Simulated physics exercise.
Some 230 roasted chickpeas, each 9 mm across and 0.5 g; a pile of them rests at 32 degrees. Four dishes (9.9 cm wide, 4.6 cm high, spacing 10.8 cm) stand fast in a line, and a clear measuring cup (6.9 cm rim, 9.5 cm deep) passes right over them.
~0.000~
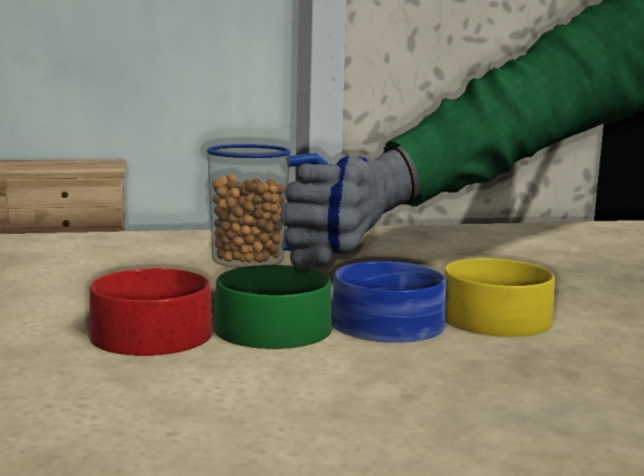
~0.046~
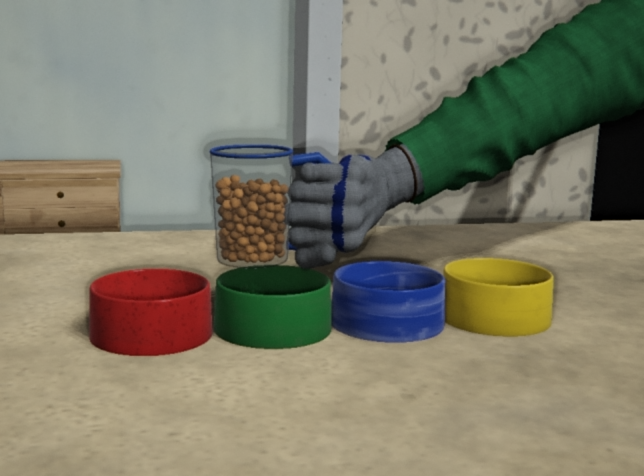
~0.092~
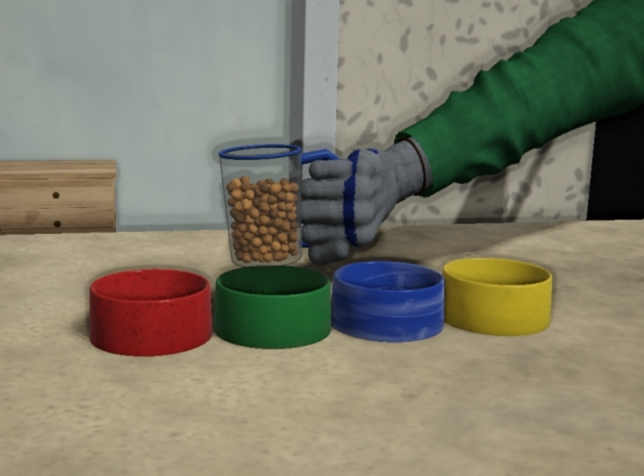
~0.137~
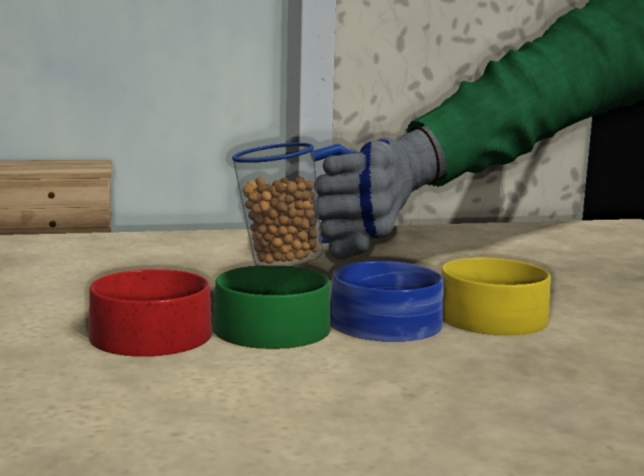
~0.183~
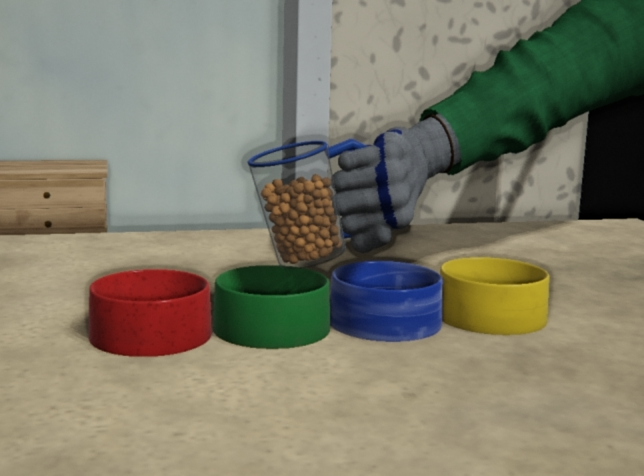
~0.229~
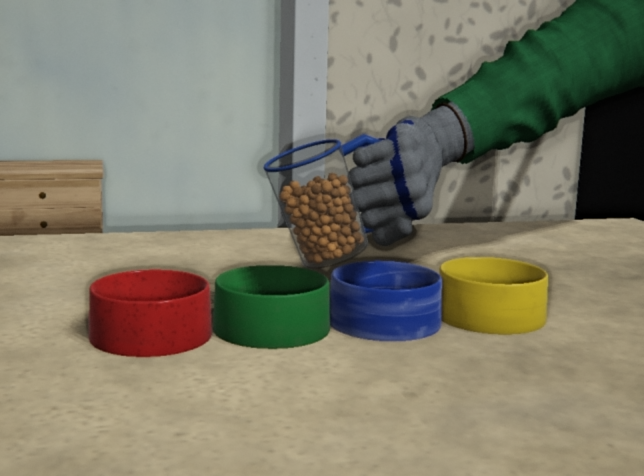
A gloved hand moves a clear cup of chickpeas right above colored dishes, gradually tilting it left.
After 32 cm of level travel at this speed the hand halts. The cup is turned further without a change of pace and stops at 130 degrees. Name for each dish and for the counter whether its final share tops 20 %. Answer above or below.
Red below, blue below, green below, yellow above, counter above.
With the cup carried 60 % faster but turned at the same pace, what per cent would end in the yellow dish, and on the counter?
Yellow 80; counter 20.
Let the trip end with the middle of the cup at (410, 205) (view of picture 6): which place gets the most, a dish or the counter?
Most goes to: Blue.
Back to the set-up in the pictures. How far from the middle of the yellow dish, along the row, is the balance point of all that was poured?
About 2 cm to its right.
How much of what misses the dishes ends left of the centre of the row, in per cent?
About 0 per cent.
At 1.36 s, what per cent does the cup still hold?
About 5 per cent.
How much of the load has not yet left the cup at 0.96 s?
About 95 per cent.
Then, at 0.67 s, tilt 73 degrees; cup holds 100 %.
After 0.96 s, tilt 108 degrees; cup holds 95 %, yellow 5 %.
After 1.36 s, tilt 130 degrees; cup holds 5 %, yellow 70 %.
In the end, at 2.0 s, red 0 %, blue 0 %, green 0 %, yellow 70 %, counter 30 %.
